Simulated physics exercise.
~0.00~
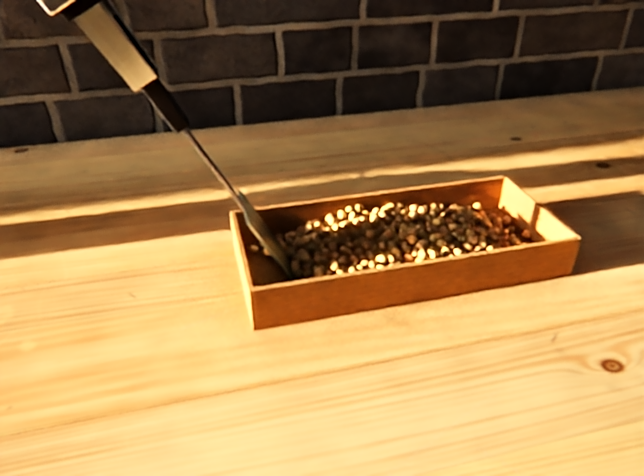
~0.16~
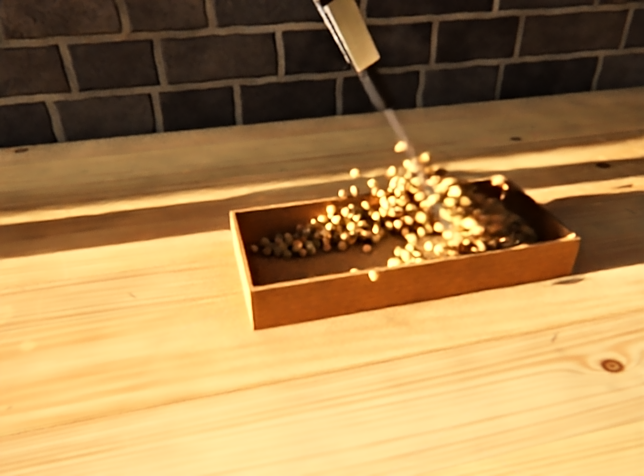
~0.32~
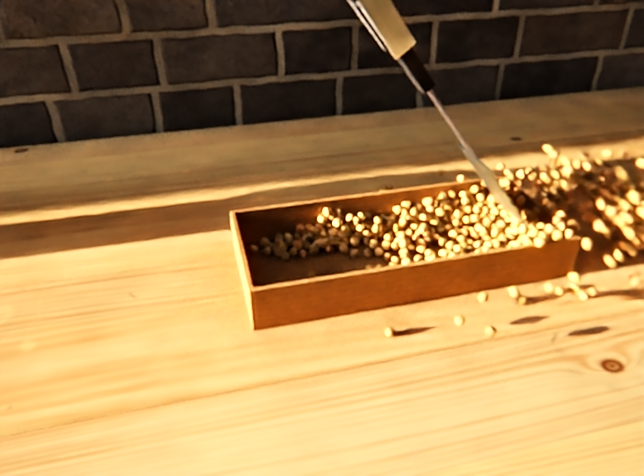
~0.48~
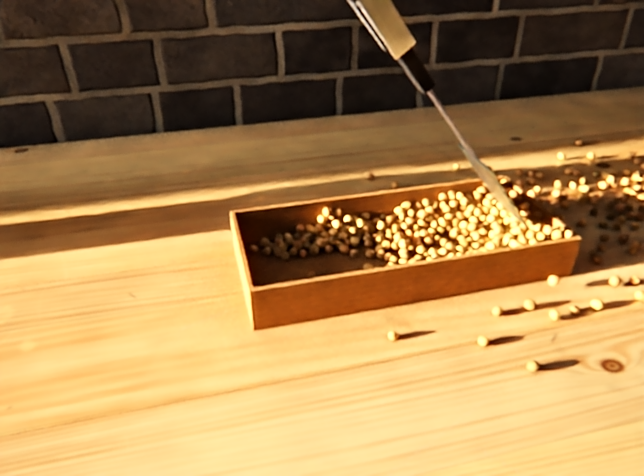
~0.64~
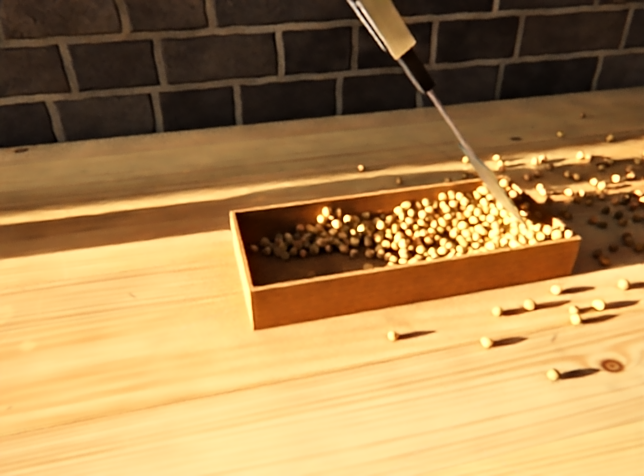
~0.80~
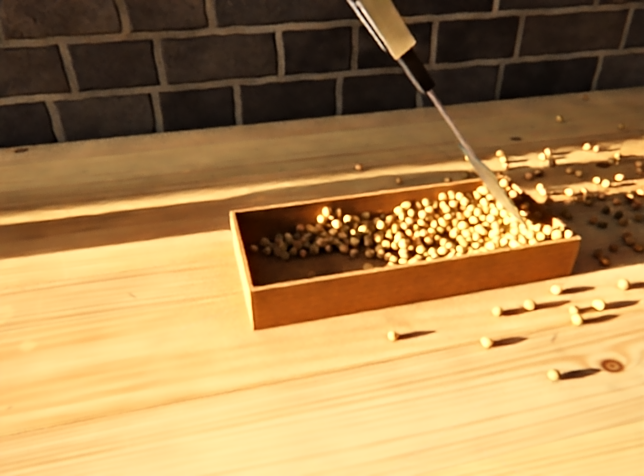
To begin with, a shallow wooden tray of dried chickpeas sits on a pale plank table before a dark brick wall, with a long-handled paddle dipped into its left end. The paddle sweeps right through the load, pushing the chickpeas into a heap and tossing some above the rim. It then stops near the right end, tilted slightly, as a burst of chickpeas spills over onto the table. The loose ones scatter and roll to the right and toward the front. Finally they settle, leaving most of the chickpeas in the tray, banked against the still paddle.
